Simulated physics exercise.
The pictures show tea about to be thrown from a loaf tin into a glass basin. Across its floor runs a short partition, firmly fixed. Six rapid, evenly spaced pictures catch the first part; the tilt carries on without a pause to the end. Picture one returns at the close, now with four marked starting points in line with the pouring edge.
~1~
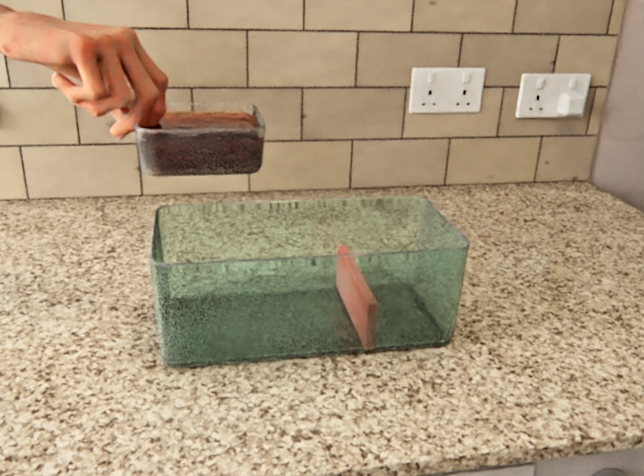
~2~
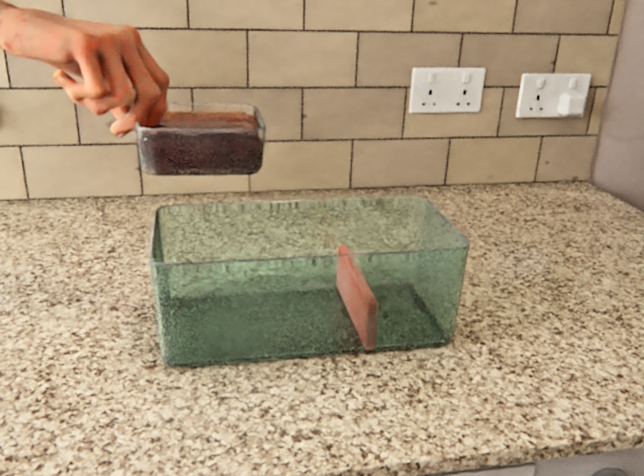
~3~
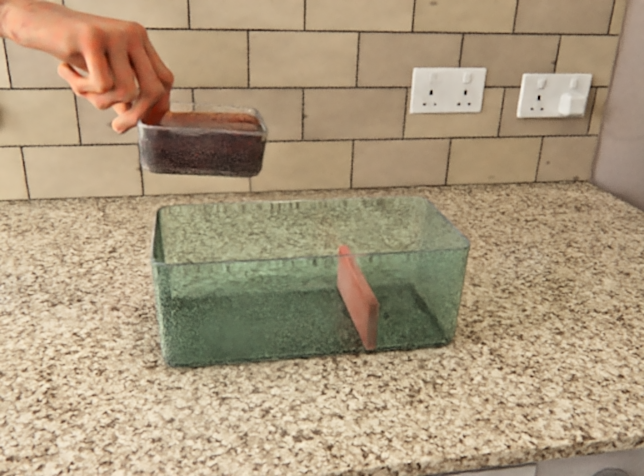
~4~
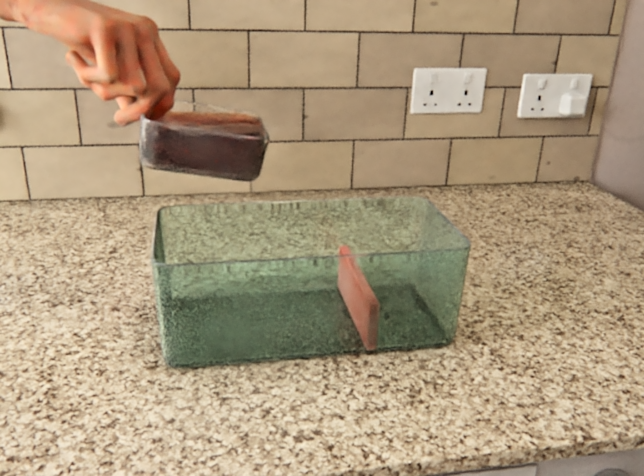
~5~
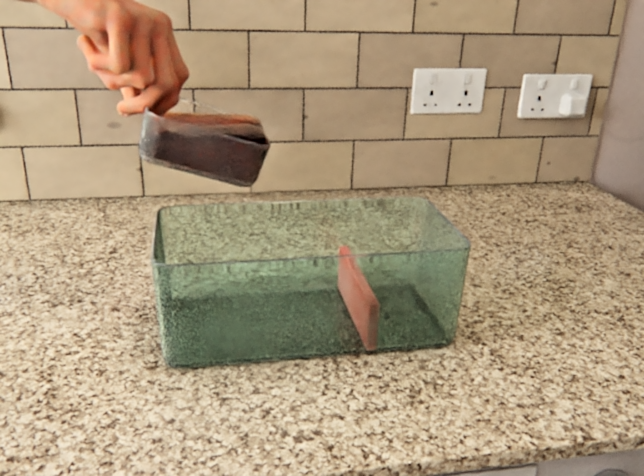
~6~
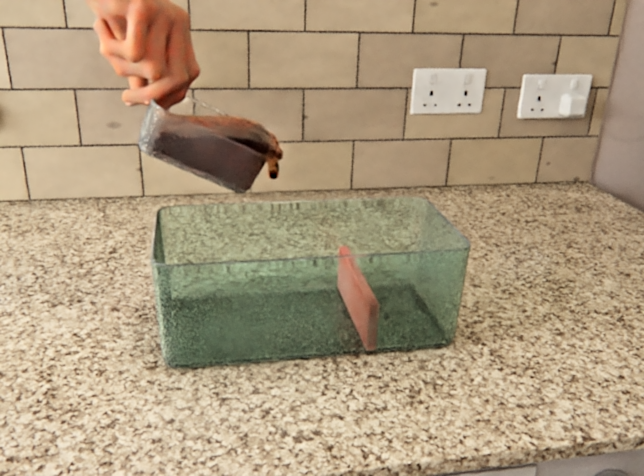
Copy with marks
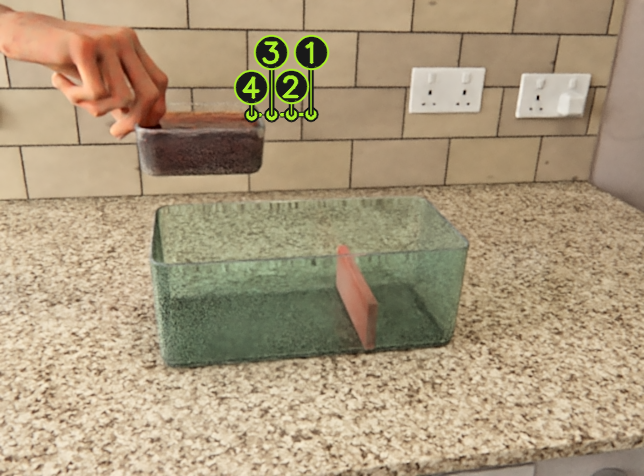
On a speckled kitchen counter against a tiled wall, a hand holds a small clear container of dark liquid above a glass basin with a pinkish upright divider inside. The hand shifts slightly right and tilts the container rightward, until brown liquid slips over its right-hand lip.
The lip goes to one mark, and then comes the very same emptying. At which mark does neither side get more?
Spot 1 does it best.
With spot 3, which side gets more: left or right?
More ends on the left.
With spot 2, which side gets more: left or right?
More ends on the left.
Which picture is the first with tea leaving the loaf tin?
In picture 5.
In lime, 1 at (311, 114); 2 at (291, 114); 3 at (271, 114); 4 at (251, 115).
If 1 is chosen, about 46 % ends left of the wall and 53 % right of it.
If 2 is chosen, about 87 % ends left of the wall and 12 % right of it.
If 3 is chosen, about 98 % ends left of the wall and 1 % right of it.
If 4 is chosen, about 98 % ends left of the wall and 2 % right of it.
